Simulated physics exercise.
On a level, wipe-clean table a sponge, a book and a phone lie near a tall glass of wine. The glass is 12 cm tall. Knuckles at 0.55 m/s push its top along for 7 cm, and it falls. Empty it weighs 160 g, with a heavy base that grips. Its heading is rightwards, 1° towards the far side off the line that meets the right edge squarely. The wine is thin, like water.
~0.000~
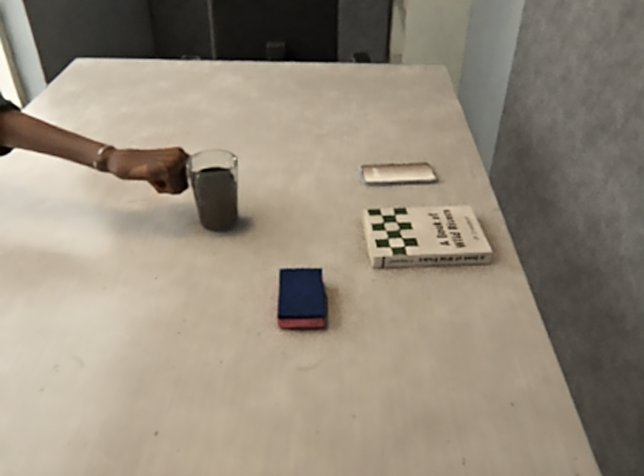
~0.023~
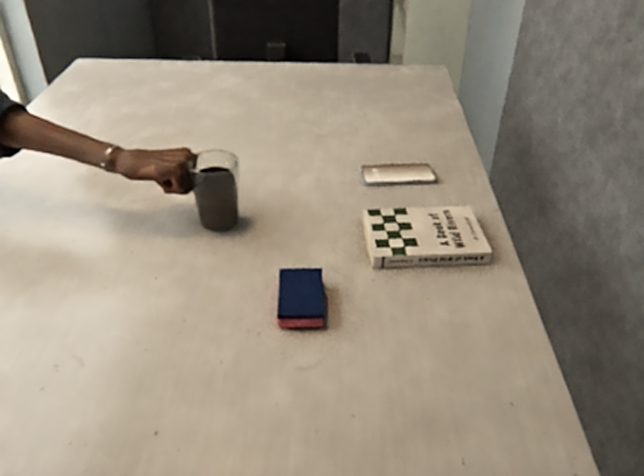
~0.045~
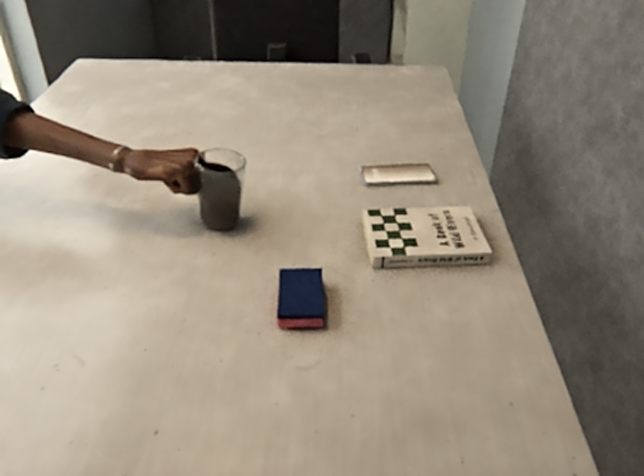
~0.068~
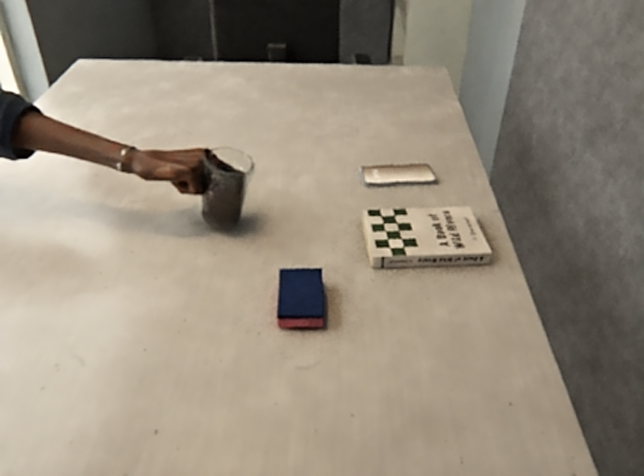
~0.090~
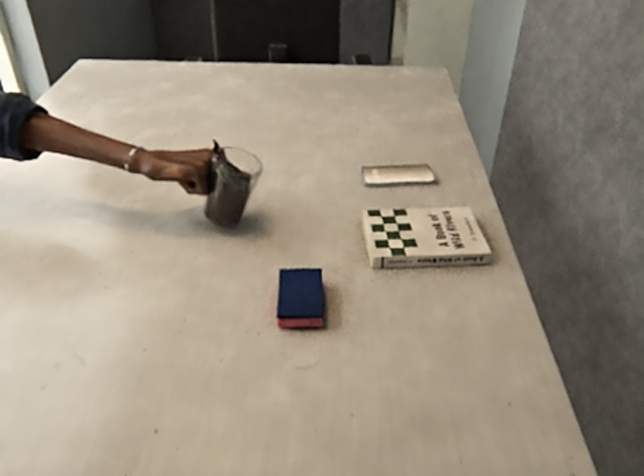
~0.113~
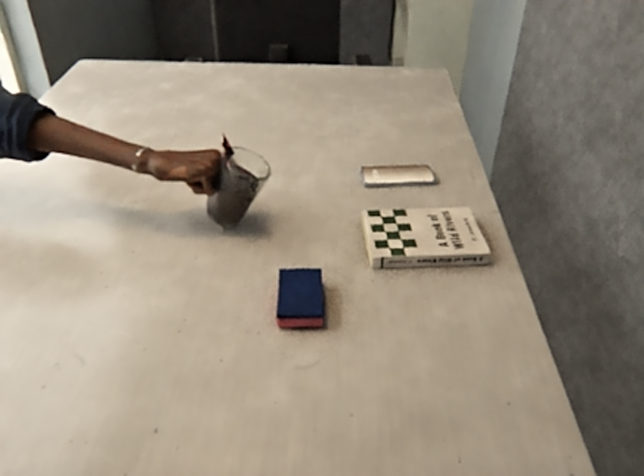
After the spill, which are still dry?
The sponge ends up wet, the book ends up wet, the phone gets wet.
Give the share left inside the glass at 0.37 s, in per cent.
About 50 per cent.
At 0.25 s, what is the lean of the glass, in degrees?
It is at some 76°.
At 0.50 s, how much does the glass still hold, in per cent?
Some 26 per cent.
Then, 0.25 s in, the tilt is 75° and 96 per cent is in the glass, 0 has run off the table; wet so far, nothing.
Then, 0.37 s in, the tilt is 86° and 50 per cent is in the glass, 0 has run off the table; wet so far, book.
Then, 0.50 s in, the tilt is 86° and 25 per cent is in the glass, 0 has run off the table; wet so far, book, phone.
Then, 0.75 s in, the tilt is 86° and 13 per cent is in the glass, 5 has run off the table; wet so far, sponge, book, phone.
Finally, 5 per cent is in the glass, 20 has run off the table; wet so far, sponge, book, phone.
